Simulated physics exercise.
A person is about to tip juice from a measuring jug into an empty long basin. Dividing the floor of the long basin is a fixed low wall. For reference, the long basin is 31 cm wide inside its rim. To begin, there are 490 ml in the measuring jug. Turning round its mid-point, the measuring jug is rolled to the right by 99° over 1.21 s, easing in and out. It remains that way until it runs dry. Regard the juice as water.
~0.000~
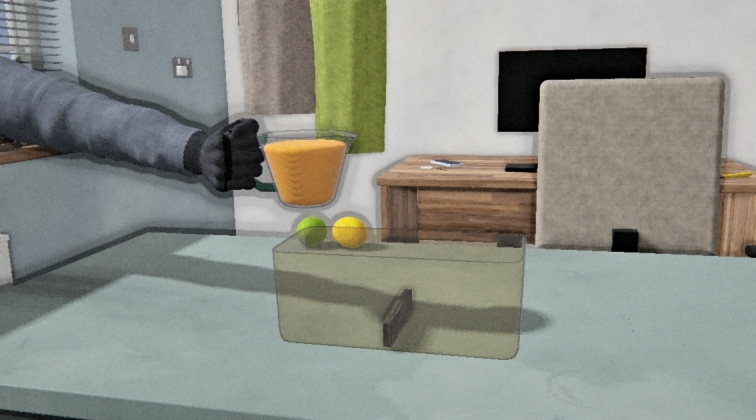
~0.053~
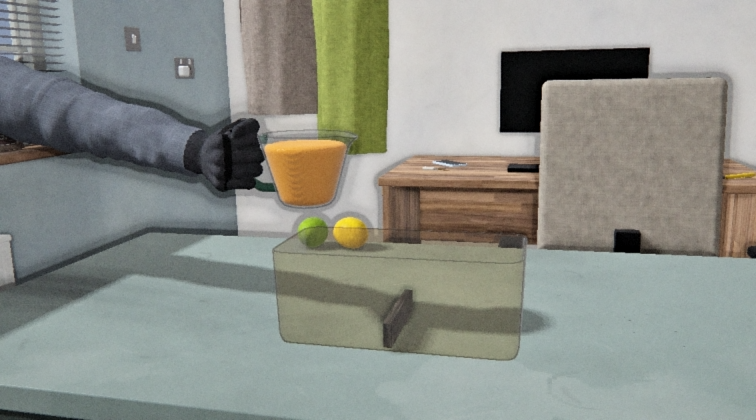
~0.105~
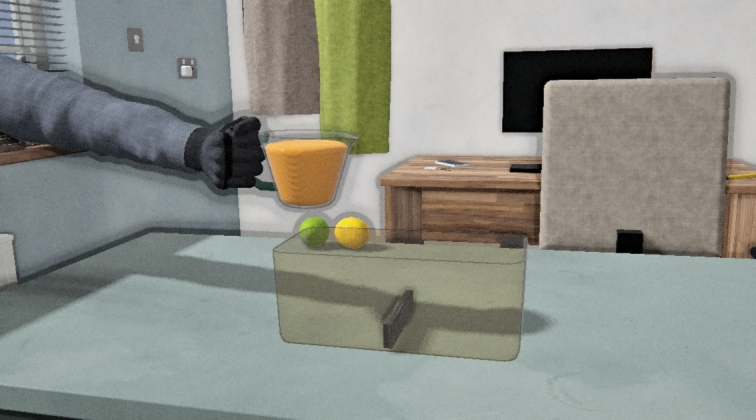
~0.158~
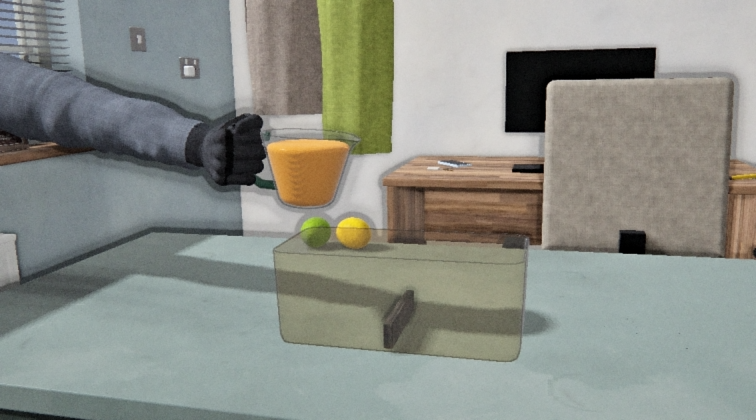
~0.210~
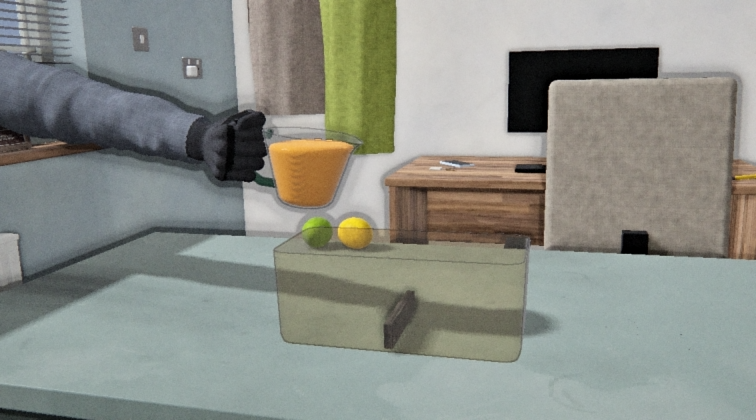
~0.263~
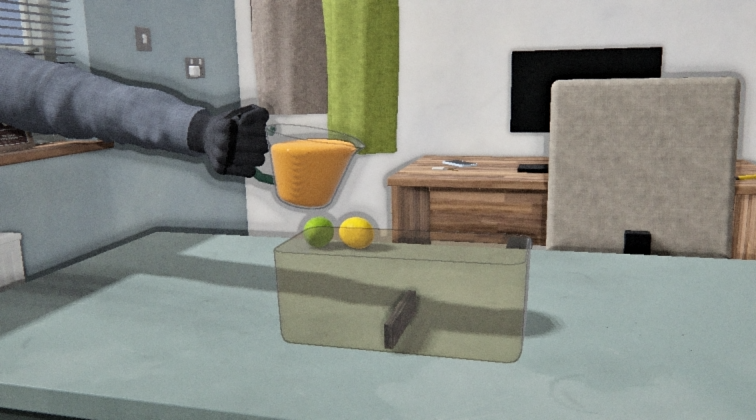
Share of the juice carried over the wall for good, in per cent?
Near 61 per cent.
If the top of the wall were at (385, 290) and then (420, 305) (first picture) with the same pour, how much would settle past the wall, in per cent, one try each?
80 % and 10 %.
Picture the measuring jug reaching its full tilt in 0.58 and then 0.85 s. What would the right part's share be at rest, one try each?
The first try gives around 40 percent, the second around 50 percent.
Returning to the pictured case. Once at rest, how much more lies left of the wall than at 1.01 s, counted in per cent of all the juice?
Some 14 per cent.
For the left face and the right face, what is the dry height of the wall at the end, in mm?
Close to 22 mm left and close to 18 mm right.
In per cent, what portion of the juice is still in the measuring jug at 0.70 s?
At that time about 64 in a hundred parts are still held.
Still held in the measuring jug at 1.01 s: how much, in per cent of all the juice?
I'd say some 10 per cent remains.
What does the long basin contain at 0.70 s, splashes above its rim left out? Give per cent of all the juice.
Around 16 percent.
By 0.70 s the tilt is 61° and 63 per cent is still to pour, 2 is left of the wall and 14 right of it.
By 1.01 s the tilt is 93° and 10 per cent is still to pour, 25 is left of the wall and 58 right of it.
By 1.35 s the tilt is 99° and 0 per cent is still to pour, 38 is left of the wall and 61 right of it.
By 1.71 s the tilt is 99° and 0 per cent is still to pour, 39 is left of the wall and 61 right of it.
At rest 39 per cent lies left of the wall, 61 right of it and 1 outside.
